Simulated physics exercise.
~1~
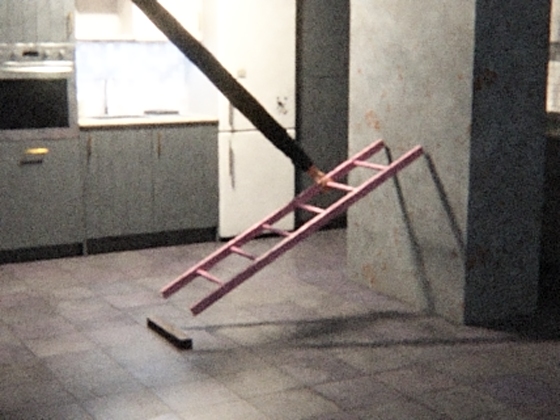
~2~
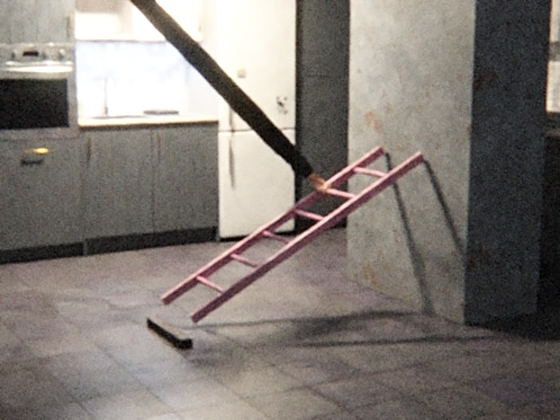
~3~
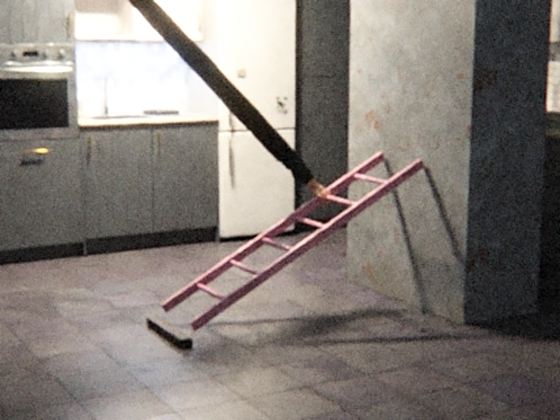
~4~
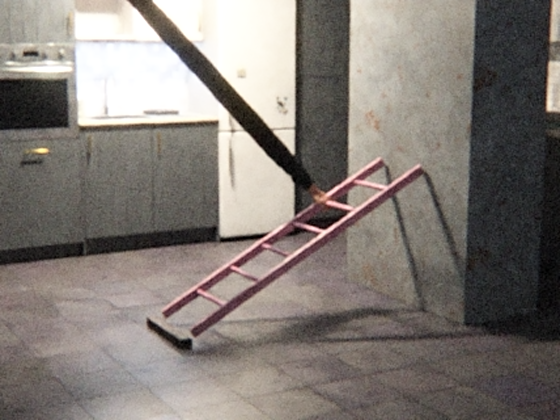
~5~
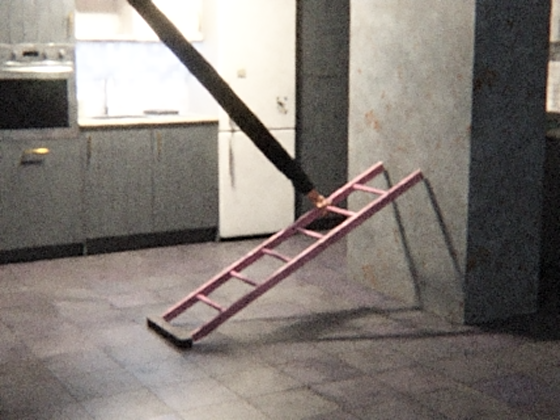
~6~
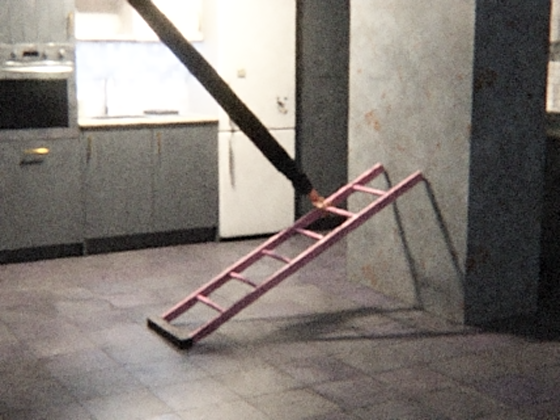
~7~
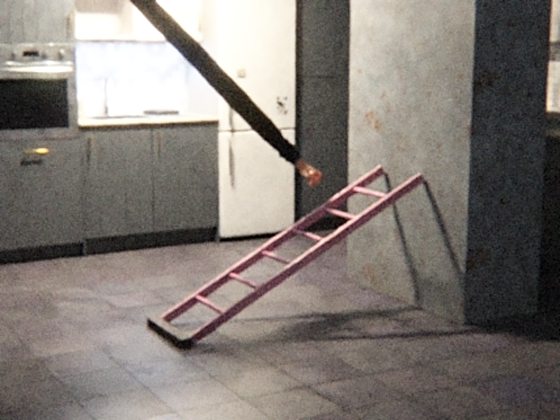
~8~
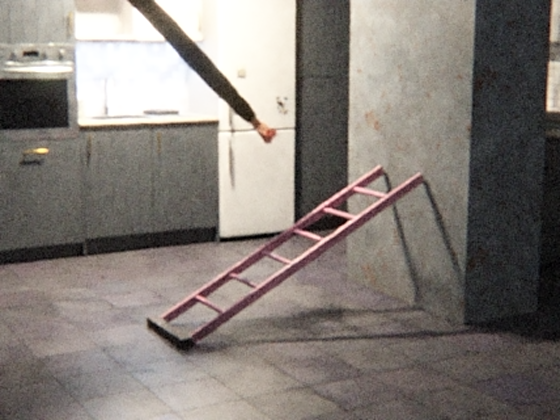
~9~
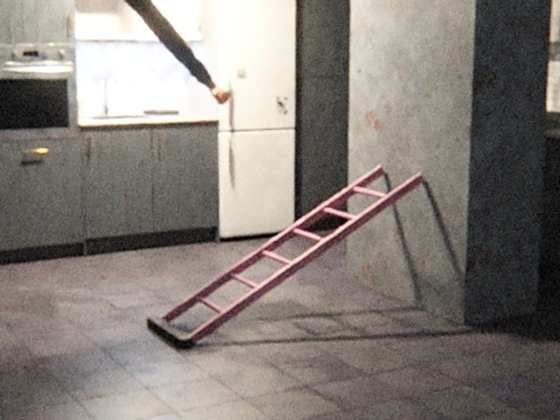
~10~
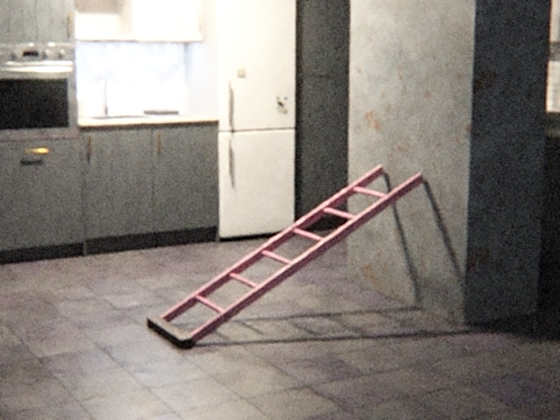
At first, a hand at the end of a dark-sleeved arm holds a small pink ladder at a slant, its top by a grey upright block and its foot just above a tiled floor near a short dark strip. The hand lowers the ladder a little at a time until its foot settles against the strip. For a moment the fingers stay on the upper part. Then the grip opens, and the arm draws back toward the upper left and out of view. The ladder stays leaning against the block, its foot at the strip, without slipping.
